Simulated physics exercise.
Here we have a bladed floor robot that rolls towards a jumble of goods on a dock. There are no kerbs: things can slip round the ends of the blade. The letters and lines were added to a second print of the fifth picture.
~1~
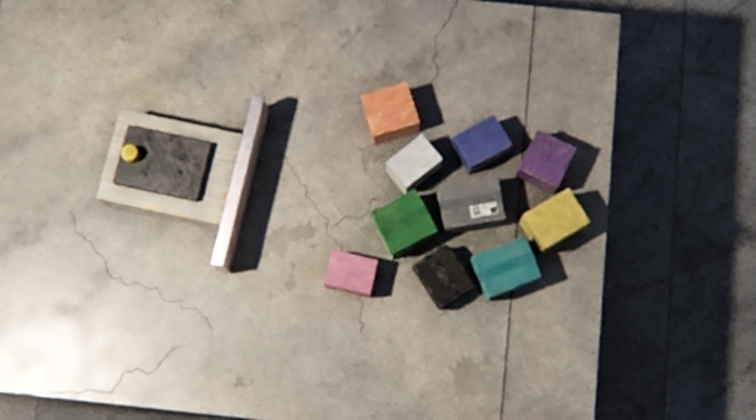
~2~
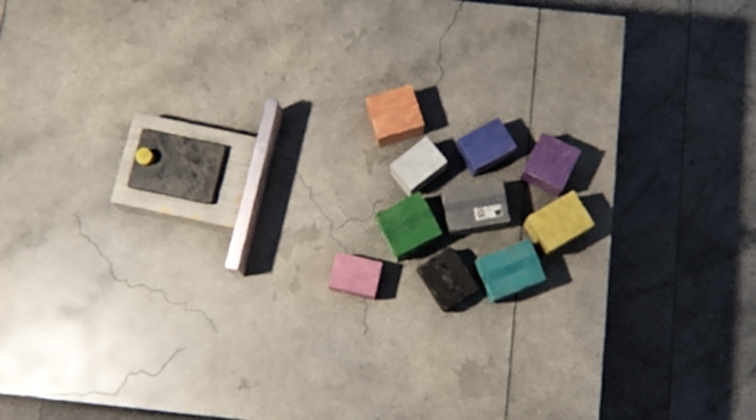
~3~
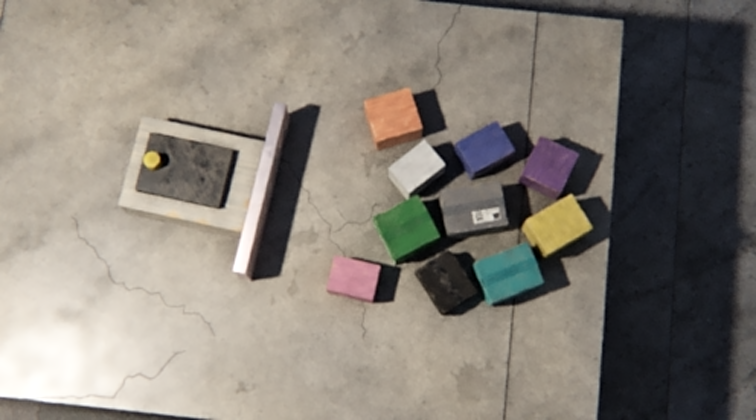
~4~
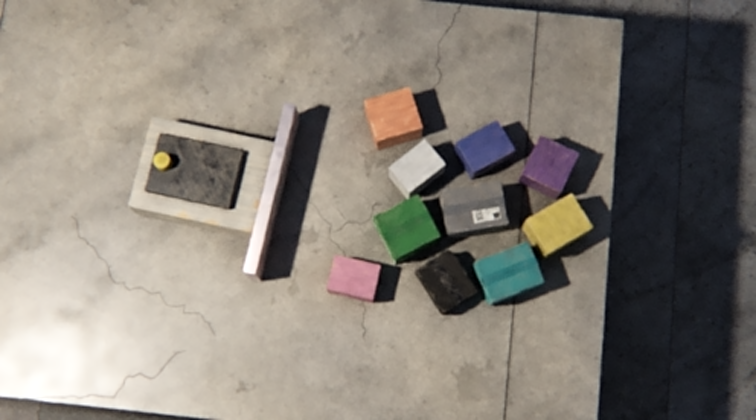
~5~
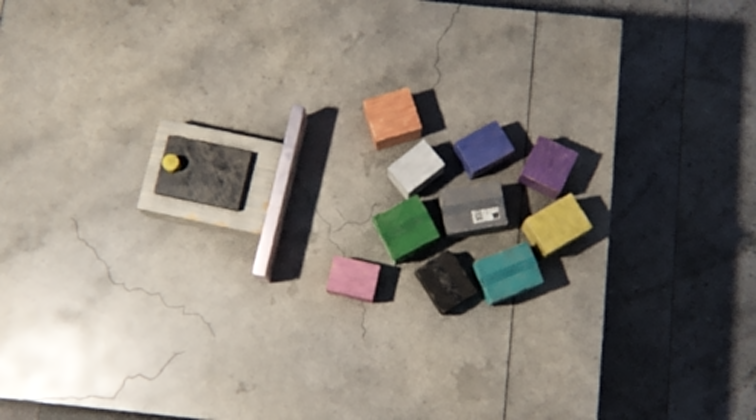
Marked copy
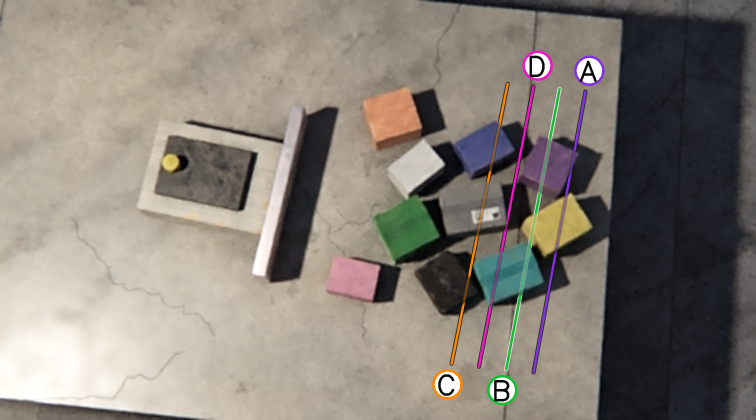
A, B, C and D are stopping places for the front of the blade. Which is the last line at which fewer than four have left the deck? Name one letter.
It should halt at B.
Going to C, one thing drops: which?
It is the yellow crate.
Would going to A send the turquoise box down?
Yes.
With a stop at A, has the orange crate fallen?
By then, no.
On the marked copy, A at (560, 228); B at (534, 226); C at (480, 220); D at (507, 223).
Taking B. A third of the way, robot (302, 183); orange crate (419, 116); pink crate (386, 283).
Two thirds of the way, robot (395, 193); yellow crate (601, 231); turquoise box (574, 285).
When it is over, robot (464, 200); yellow crate over the edge; turquoise box over the edge; two fallen.
As for the rest, A drops five; C is within the limit but short; D is within the limit but short.
